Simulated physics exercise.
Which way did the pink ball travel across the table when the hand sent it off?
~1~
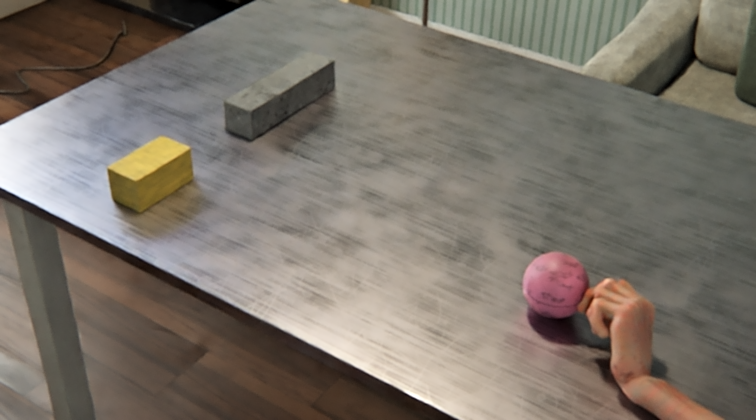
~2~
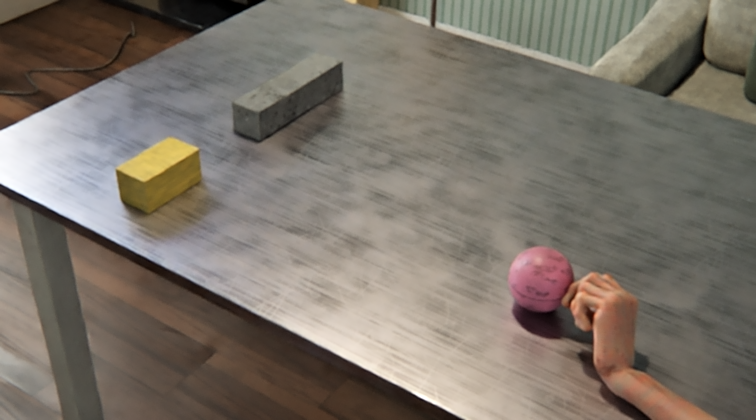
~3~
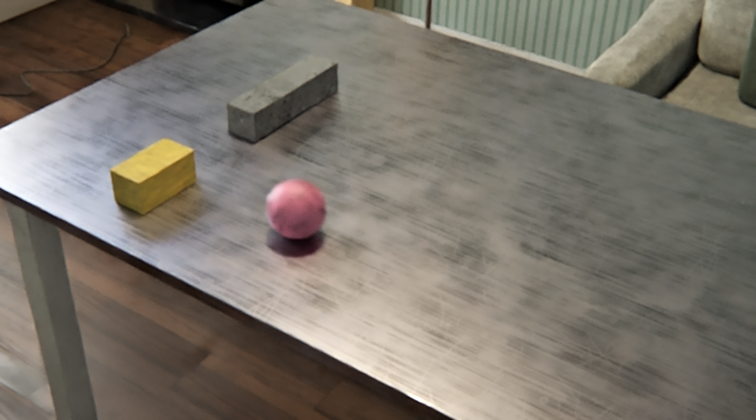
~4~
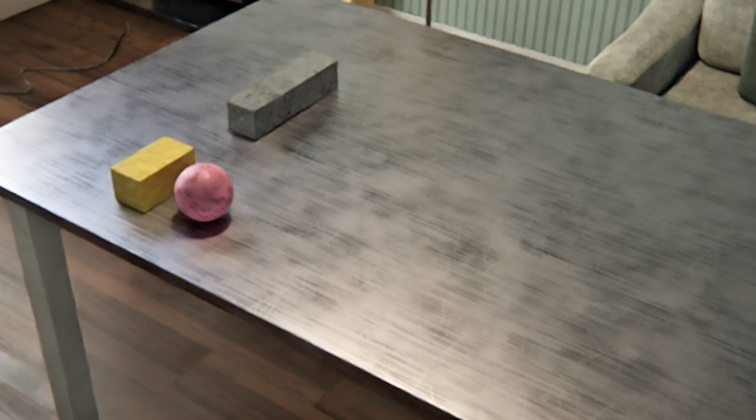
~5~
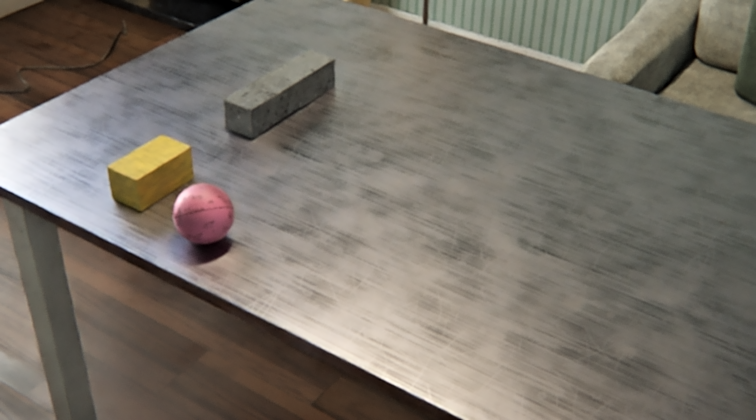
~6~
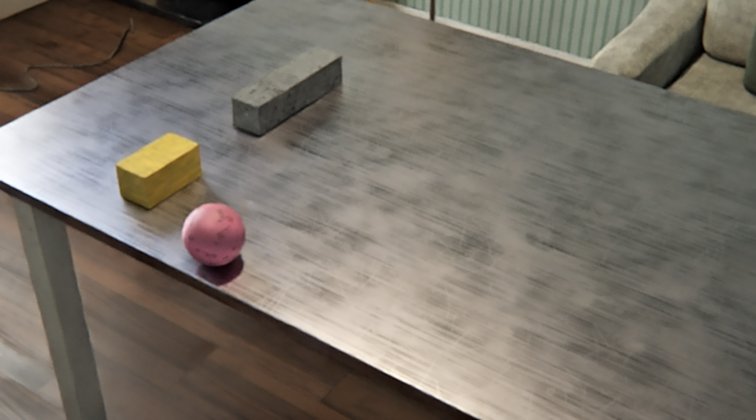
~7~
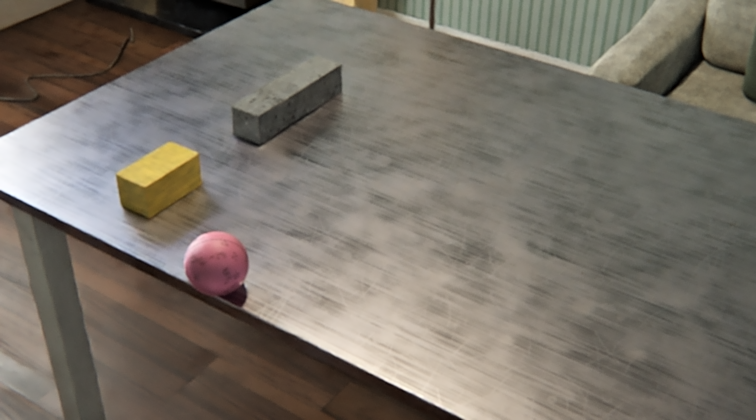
The pink ball moved to the left, toward the yellow block.
A pink ball rolled left across a dark table after a hand sent it toward the gap between a yellow block and a grey brick. It hit the yellow block, rolled back toward the near edge and never got through.
